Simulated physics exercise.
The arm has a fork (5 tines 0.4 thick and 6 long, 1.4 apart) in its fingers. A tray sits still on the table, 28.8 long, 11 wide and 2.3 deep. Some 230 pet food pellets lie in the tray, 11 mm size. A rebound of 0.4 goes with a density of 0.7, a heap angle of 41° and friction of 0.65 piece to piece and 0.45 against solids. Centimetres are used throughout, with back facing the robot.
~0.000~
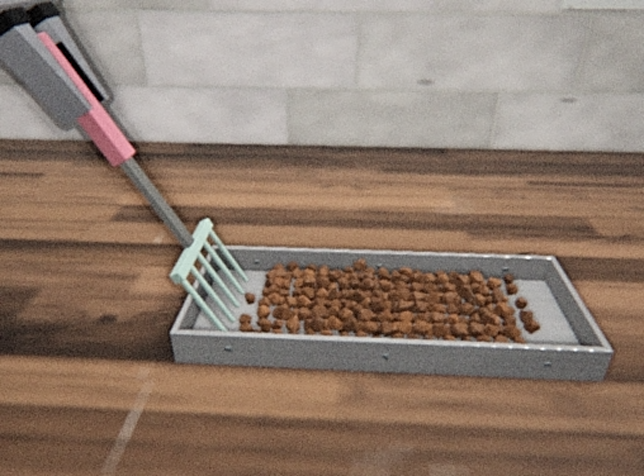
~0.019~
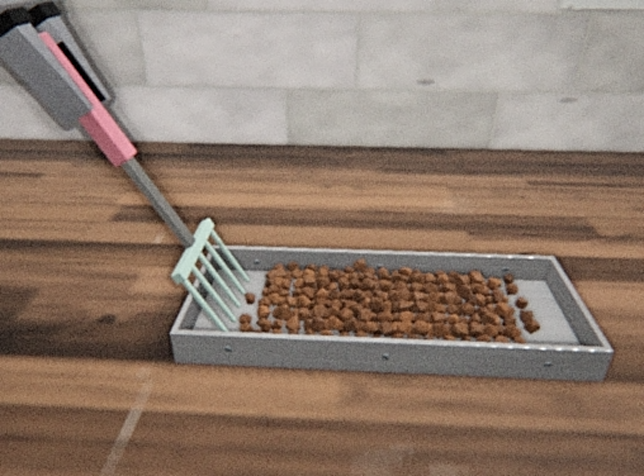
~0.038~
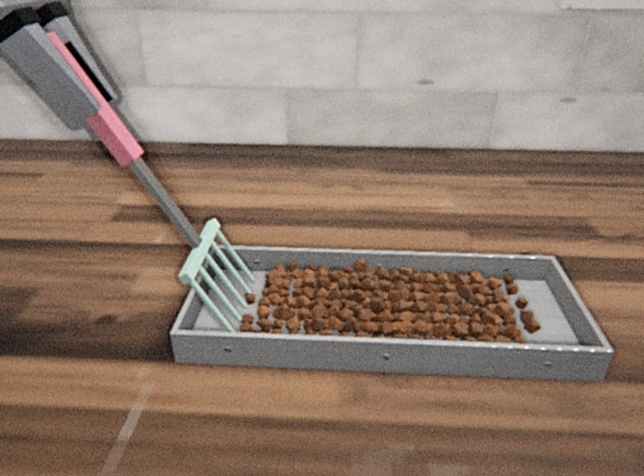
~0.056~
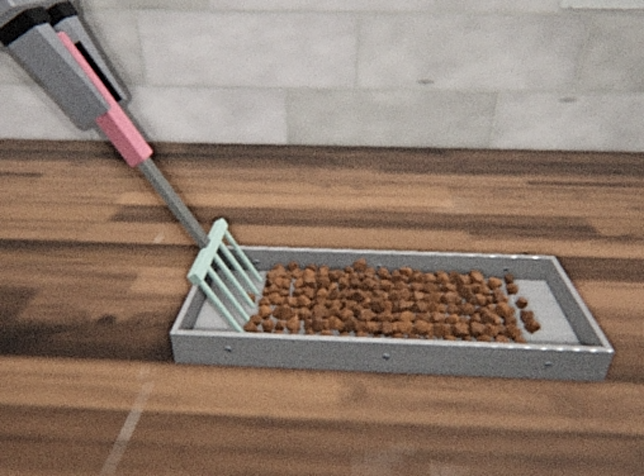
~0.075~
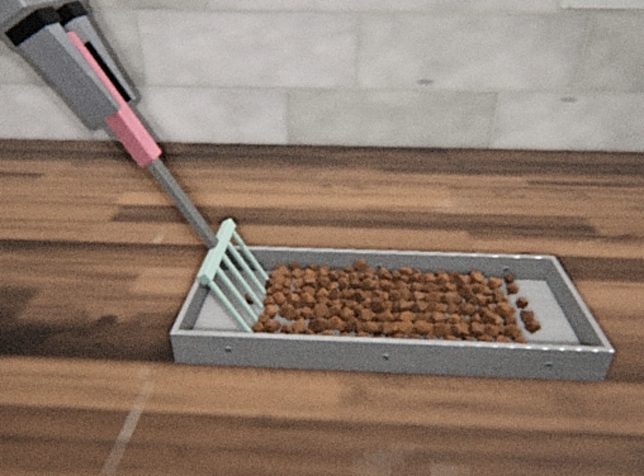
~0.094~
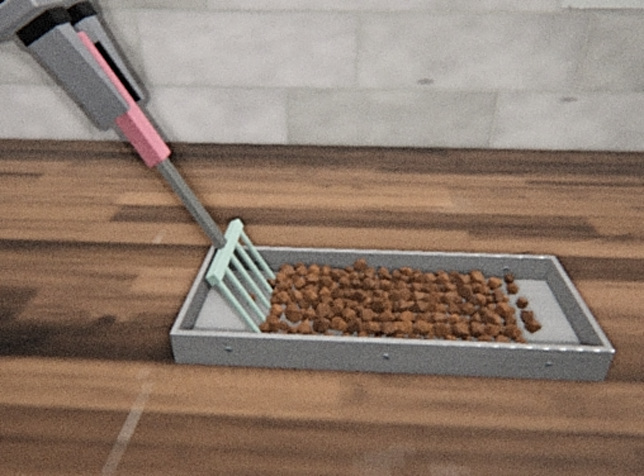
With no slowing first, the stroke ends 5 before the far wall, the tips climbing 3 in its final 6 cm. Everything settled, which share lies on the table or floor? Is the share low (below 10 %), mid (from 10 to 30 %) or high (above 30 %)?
Low.
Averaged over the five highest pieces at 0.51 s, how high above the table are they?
5 cm.
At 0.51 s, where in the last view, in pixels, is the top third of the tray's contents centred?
I'd point to about (465, 295).
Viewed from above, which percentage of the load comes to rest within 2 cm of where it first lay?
I'd say something near 5 percent.
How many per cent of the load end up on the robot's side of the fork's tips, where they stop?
Some 60 %.
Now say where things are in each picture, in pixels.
The first picture shows fork bar at (193, 249), sloping 61°; upper third of the load around (384, 298), from x 240 to 530, top at y 265; 232 in the tray.
The second picture shows fork bar at (195, 249), sloping 61°; upper third of the load around (385, 298), from x 240 to 530, top at y 265.
The third picture shows fork bar at (201, 249), sloping 61°; upper third of the load around (385, 298), from x 240 to 530, top at y 265.
The fourth picture shows fork bar at (209, 249), sloping 61°; upper third of the load around (385, 298), from x 240 to 530, top at y 265.
The fifth picture shows fork bar at (218, 249), sloping 61°; upper third of the load around (384, 298), from x 245 to 530, top at y 265.
The sixth picture shows fork bar at (226, 250), sloping 61°; upper third of the load around (378, 297), from x 245 to 530, top at y 265; 232 in the tray.
By 0.30 s, sloping 61°, highest piece 3 above the table; 232 in the tray.
By 0.51 s, sloping 61°, highest piece 5 above the table; 232 in the tray.
By 0.82 s, sloping 61°, highest piece 4 above the table; 231 in the tray, 1 on the table or floor.
By 1.52 s, sloping 61°, highest piece 3 above the table; 231 in the tray, 1 on the table or floor.
Final count, 231 in the tray, 1 on the table or floor. That is 0 % on the table or floor.
